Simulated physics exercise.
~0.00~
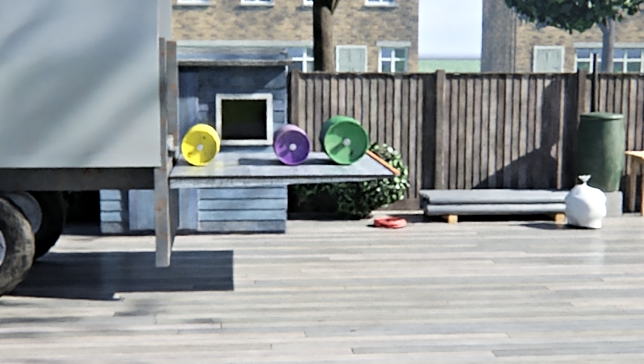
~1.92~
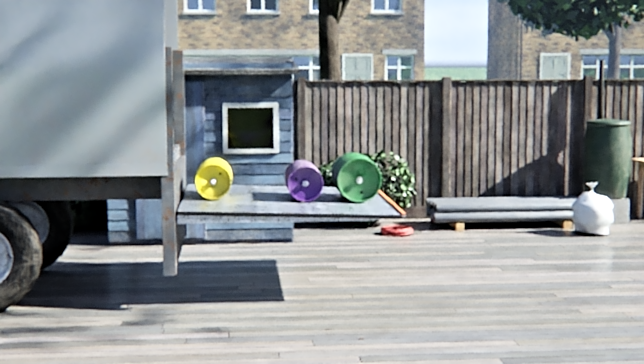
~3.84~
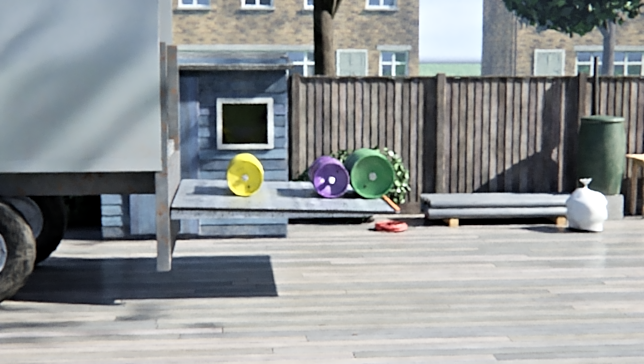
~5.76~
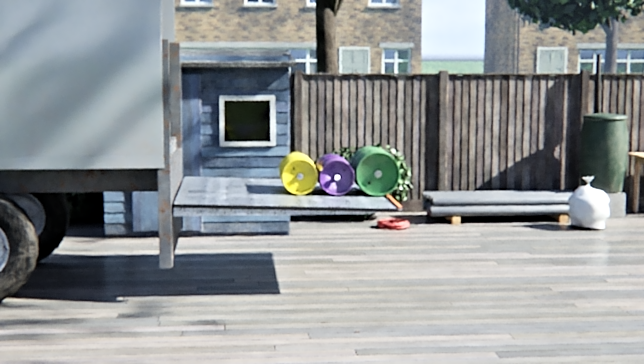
Three drums, yellow, purple and green, roll right on a tilting platform and end up bunched together.
